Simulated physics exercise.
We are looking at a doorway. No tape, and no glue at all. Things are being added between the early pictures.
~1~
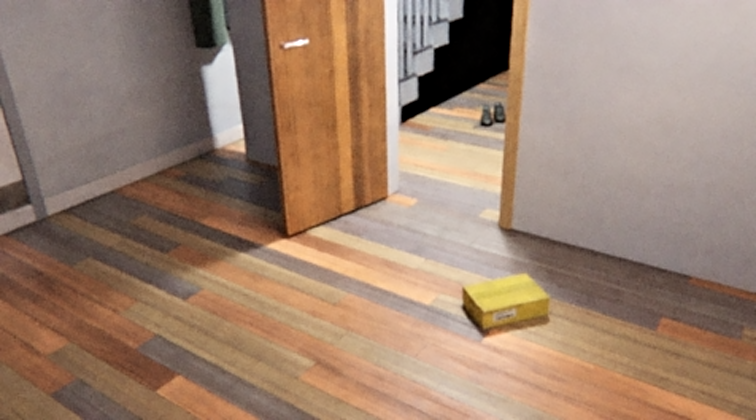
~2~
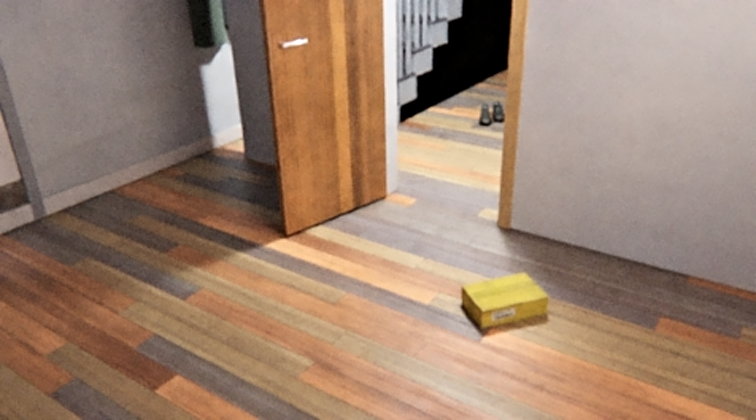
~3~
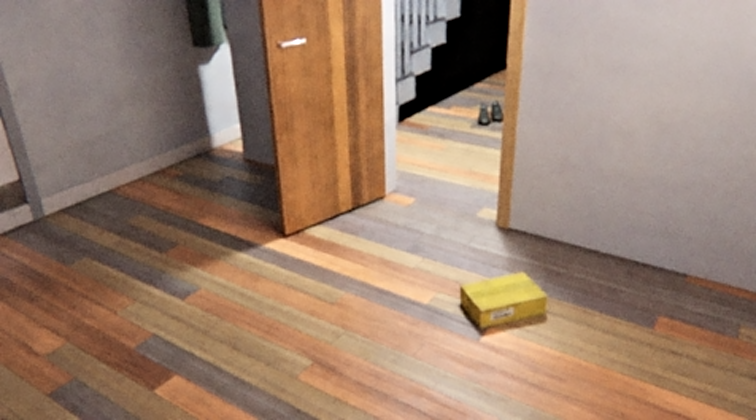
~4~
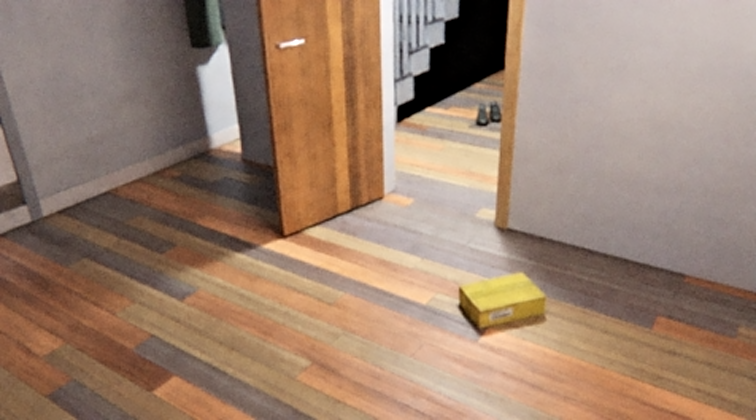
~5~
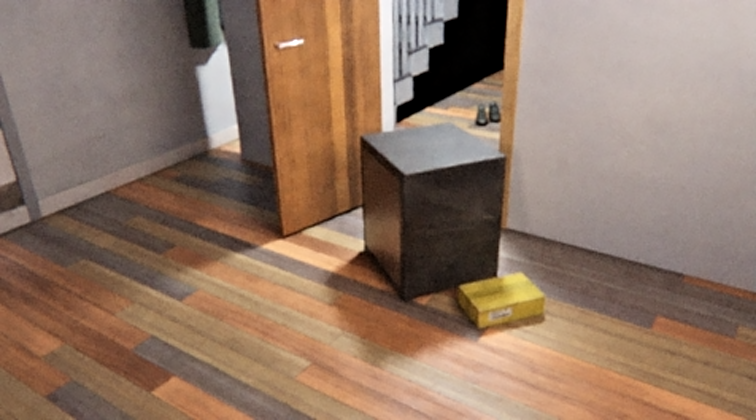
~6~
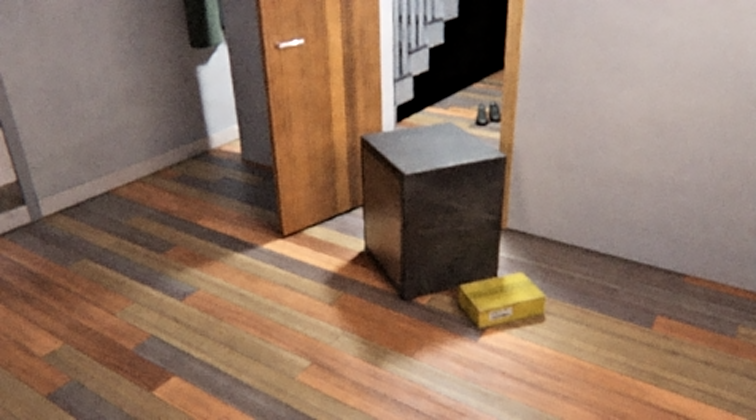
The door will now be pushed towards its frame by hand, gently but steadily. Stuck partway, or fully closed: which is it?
It fails to finish its swing.
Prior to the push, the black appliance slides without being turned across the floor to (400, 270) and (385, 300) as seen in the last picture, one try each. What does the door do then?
Well, the first time the door halts partway, and the second time it completes its swing.
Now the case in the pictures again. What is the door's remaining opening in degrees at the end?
The door ends up some 65° open.
Then, 0.50 s later than the last frame, door 94° open.
Then, 0.80 s later than the last frame, door 80° open.
Then, 1.00 s later than the last frame, door 68° open.
When it is over, door 66° open; both as before. End places, in pixels of the last picture, black appliance near (431, 207).
